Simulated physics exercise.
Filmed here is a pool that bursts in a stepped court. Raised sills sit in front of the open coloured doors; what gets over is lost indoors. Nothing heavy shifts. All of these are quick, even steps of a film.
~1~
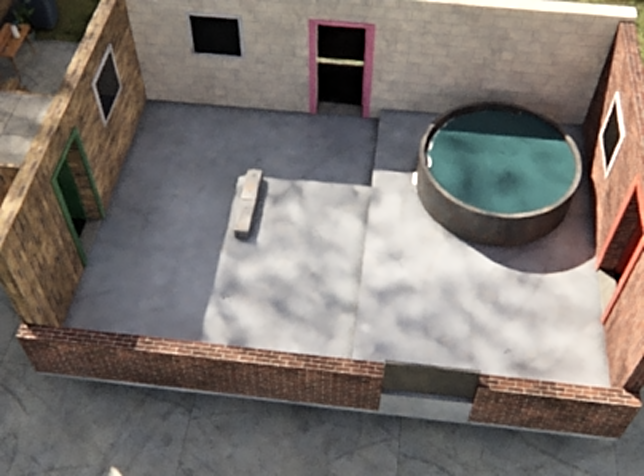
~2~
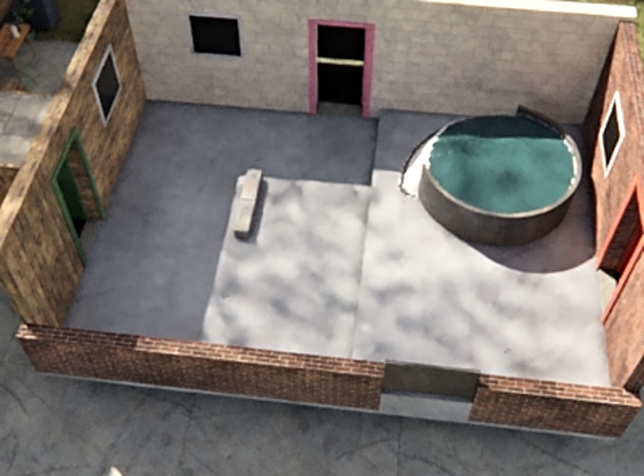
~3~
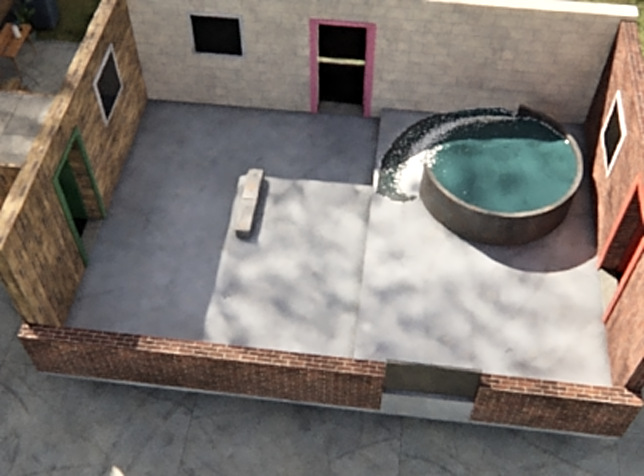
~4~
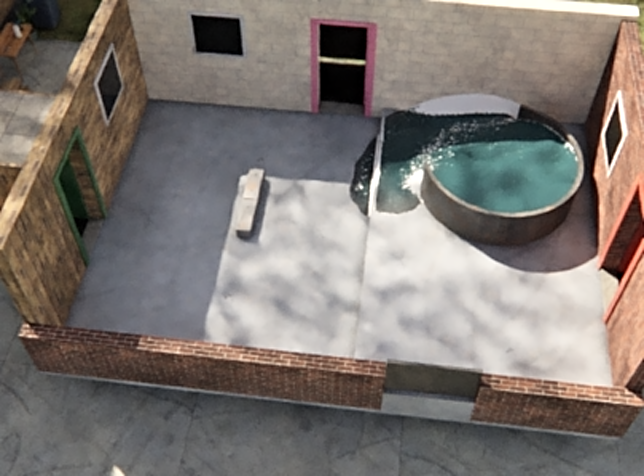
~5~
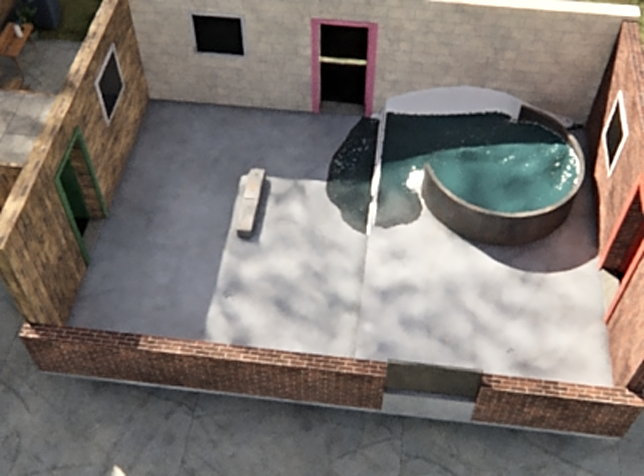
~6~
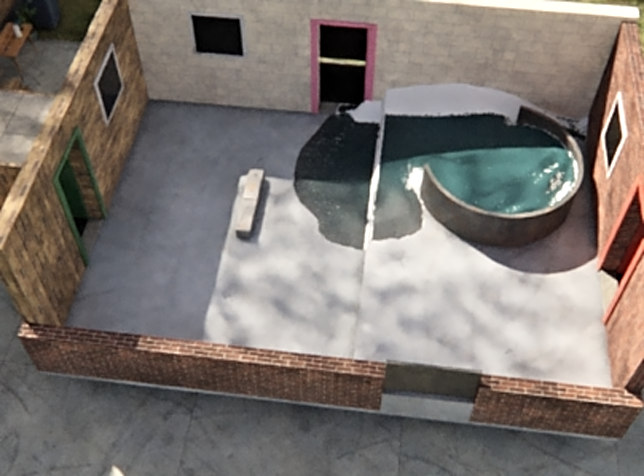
At first, a round tank of blue-green water stands whole and still in a walled court with coloured doors. Then its far side opens and water pours out, foaming around the gap, before spreading leftward across the grey floor in a widening dark sheet, still short of the pale block.
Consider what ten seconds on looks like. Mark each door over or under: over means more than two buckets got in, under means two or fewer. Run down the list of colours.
Pink door - over, green door - over, red door - under.
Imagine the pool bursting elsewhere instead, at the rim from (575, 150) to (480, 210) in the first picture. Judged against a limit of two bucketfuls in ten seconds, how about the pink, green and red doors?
So the pink one ends up below, the green one ends up above and the red one ends up above.
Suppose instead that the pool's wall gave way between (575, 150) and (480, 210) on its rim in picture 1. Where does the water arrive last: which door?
The green one, I think.
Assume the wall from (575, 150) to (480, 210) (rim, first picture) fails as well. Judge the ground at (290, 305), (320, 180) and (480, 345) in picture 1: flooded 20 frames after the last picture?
The three spots, in order, are inundated, spared and inundated.
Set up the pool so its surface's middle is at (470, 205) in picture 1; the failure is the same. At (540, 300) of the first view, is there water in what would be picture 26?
Well, it ends up unwetted there.
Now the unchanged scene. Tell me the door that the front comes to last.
Result: The green-painted one.
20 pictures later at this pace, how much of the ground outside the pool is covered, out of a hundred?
Estimate: Some 65 in a hundred.
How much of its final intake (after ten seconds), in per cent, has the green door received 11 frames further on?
Share at that point: Roughly 0 %.
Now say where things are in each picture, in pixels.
In the first frame, the round tank at (499, 159) is whole and still.
In the second frame, water pours out on the round tank's far side and has run to a hidden place.
In the third frame, the front is at a hidden place, out from the gap on the round tank's far side.
In the fourth frame, the front is at a hidden place, out from the gap on the round tank's far side.
In the fifth frame, water pours out on the round tank's far side and has run to (578, 125).
In the sixth frame, water pours out on the round tank's far side and has run to (325, 230).
A moment on, water covers 30 % of the floor; the pink door under two buckets in, the green door not reached, the red door not reached.
Next, water covers 35 % of the floor; the pink door over two buckets in, the green door not reached, the red door wet at the sill, nothing in.
Then, water covers 65 % of the floor; the pink door over two buckets in, the green door under two buckets in, the red door wet at the sill, nothing in.
Later, water covers 80 % of the floor; the pink door over two buckets in, the green door over two buckets in, the red door wet at the sill, nothing in.
In the end, water covers 85 % of the floor; the pink door over two buckets in, the green door over two buckets in, the red door wet at the sill, nothing in.
